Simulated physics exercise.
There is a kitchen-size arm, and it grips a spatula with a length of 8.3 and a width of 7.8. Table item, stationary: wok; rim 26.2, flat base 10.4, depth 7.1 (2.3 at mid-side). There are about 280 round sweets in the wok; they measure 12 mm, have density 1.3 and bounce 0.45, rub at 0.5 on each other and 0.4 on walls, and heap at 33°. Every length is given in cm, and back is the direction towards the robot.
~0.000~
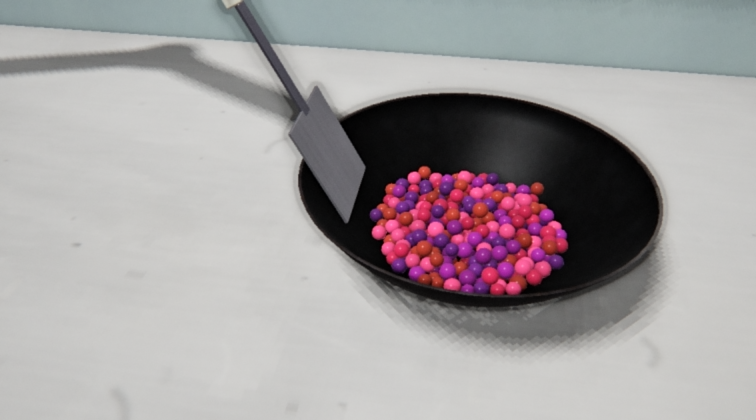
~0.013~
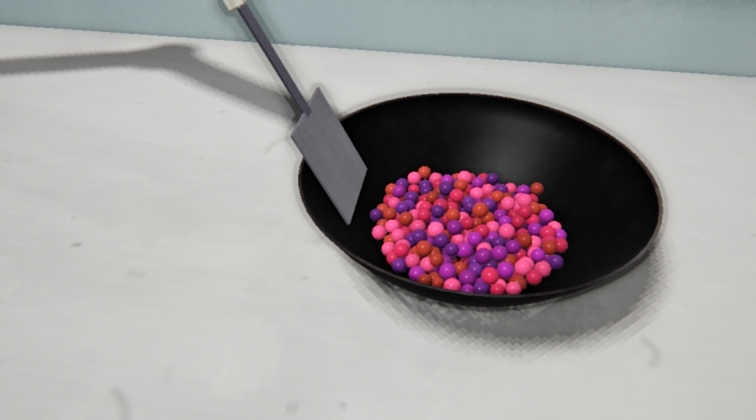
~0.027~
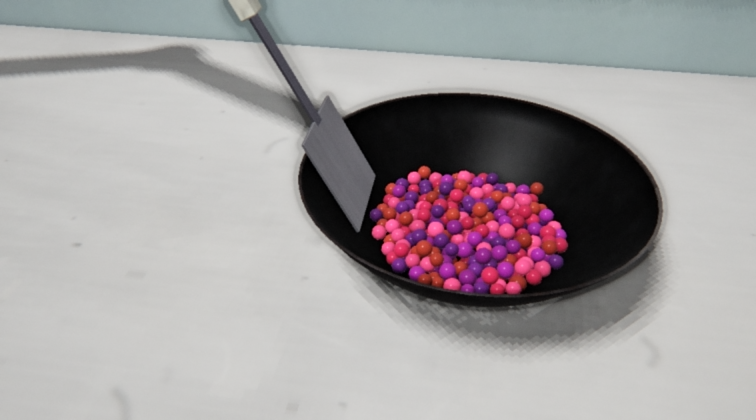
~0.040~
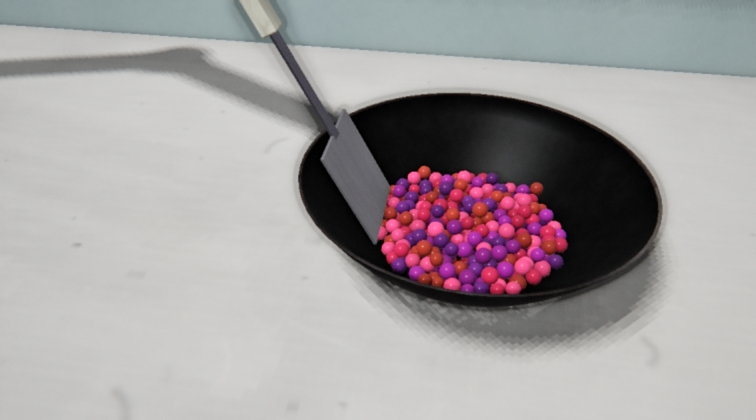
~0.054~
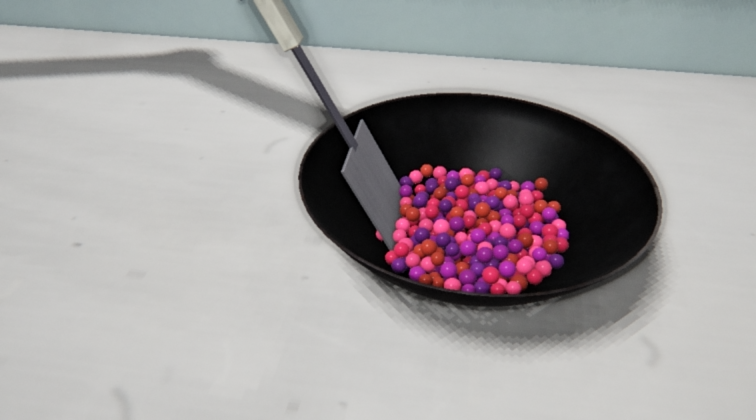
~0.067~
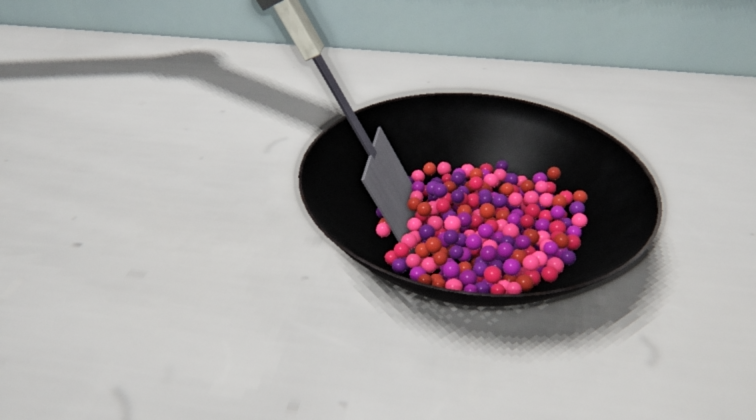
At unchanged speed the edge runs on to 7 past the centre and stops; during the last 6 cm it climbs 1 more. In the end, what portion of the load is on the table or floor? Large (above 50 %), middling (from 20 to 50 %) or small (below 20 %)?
Middling; from 20 to 50 %.
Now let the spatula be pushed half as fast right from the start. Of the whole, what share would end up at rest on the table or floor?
Roughly 10 in a hundred.
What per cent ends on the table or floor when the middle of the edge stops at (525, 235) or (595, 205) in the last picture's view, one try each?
Some 5 and 60 per cent.
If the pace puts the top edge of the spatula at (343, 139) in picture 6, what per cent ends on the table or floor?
Roughly 15 per cent.
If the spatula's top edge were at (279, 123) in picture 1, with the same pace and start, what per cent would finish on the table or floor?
Roughly 25 percent ends on the table or floor.
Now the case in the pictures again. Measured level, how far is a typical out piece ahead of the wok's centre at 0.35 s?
18 cm.
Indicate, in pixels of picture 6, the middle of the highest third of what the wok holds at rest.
Look near (583, 218).
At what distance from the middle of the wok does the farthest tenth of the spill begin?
About 40 cm from the centre.
After 0.10 s, sloping 62°, highest piece 7 above the table; 275 in the wok.
After 0.13 s, sloping 62°, highest piece 10 above the table; 272 in the wok, 3 on the blade or in flight.
After 0.35 s, sloping 62°, highest piece 14 above the table; 196 in the wok, 29 on the table or floor, 50 on the blade or in flight.
After 1.40 s, sloping 62°, highest piece 6 above the table; 196 in the wok, 79 on the table or floor.
In the end, 196 in the wok, 79 on the table or floor. That is 29 % on the table or floor.
